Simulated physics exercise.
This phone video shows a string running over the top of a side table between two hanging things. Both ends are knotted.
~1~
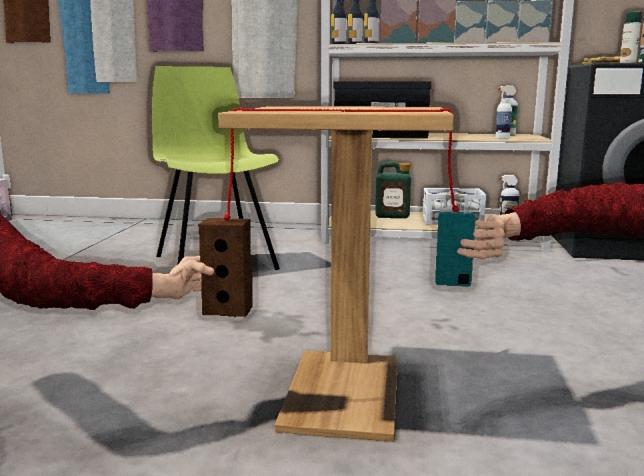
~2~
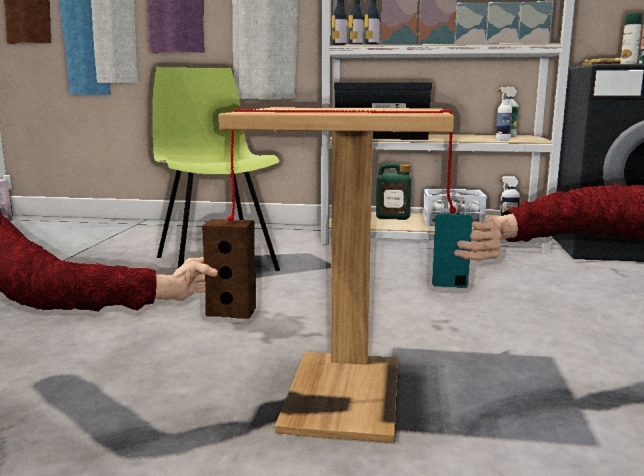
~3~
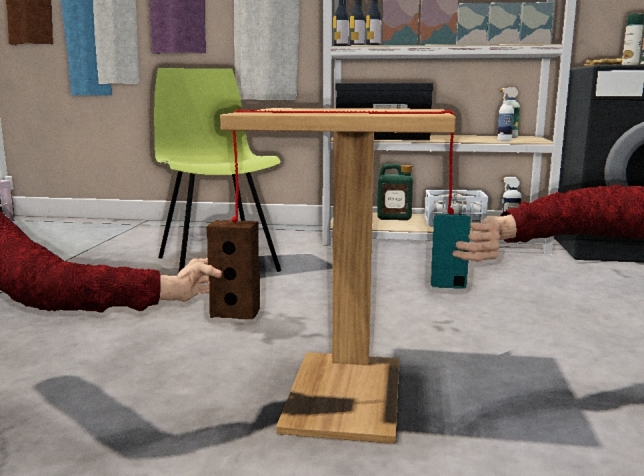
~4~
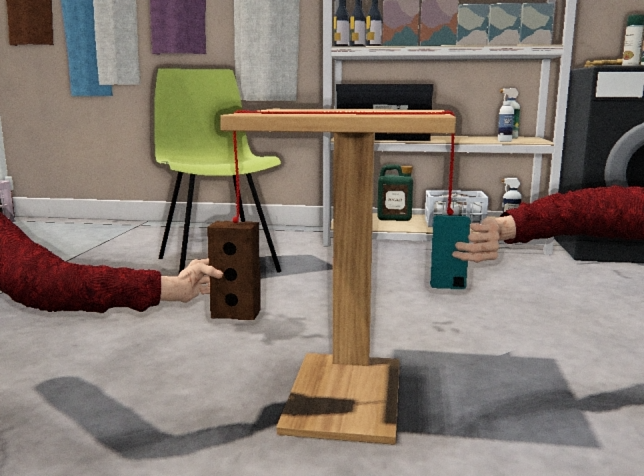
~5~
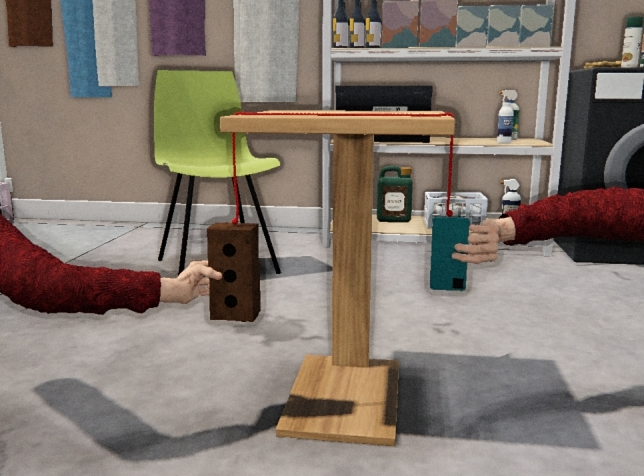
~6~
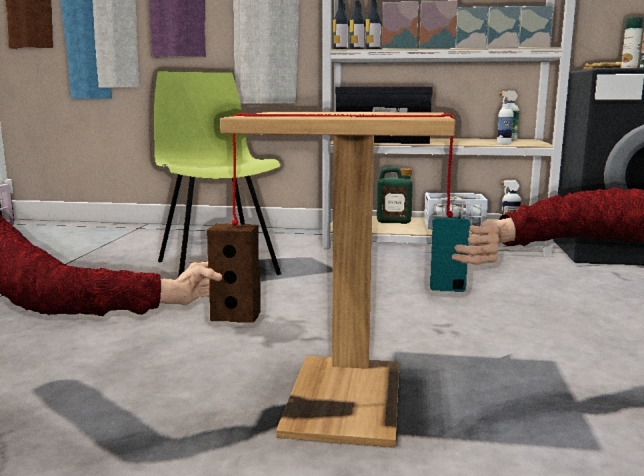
Two red-sleeved arms reach in from either side of a wooden side table, seen from the front in a room with a concrete floor, a lime green chair, hanging cloths and a shelf behind. The left hand touches a dark brown brick and the right hand holds a teal phone, both hanging from a red string over the tabletop. Very little moves as the brick shifts slightly right and the view drifts faintly.
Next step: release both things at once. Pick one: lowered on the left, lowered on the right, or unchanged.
Lowered on the left.
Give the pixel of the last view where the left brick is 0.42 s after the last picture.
I'd put it close to (241, 353).
Then, 0.42 s later than the last view, left brick lower near (241, 353); right phone pulled up onto the top near (482, 46).
Then, 0.84 s later than the last view, left brick down on the floor near (249, 380); right phone higher near (158, 156).
Then, 1.26 s later than the last view, left brick down on the floor near (251, 381); right phone down on the floor.
Finally, left brick down on the floor near (250, 381); right phone down on the floor. The string drops leftwards.
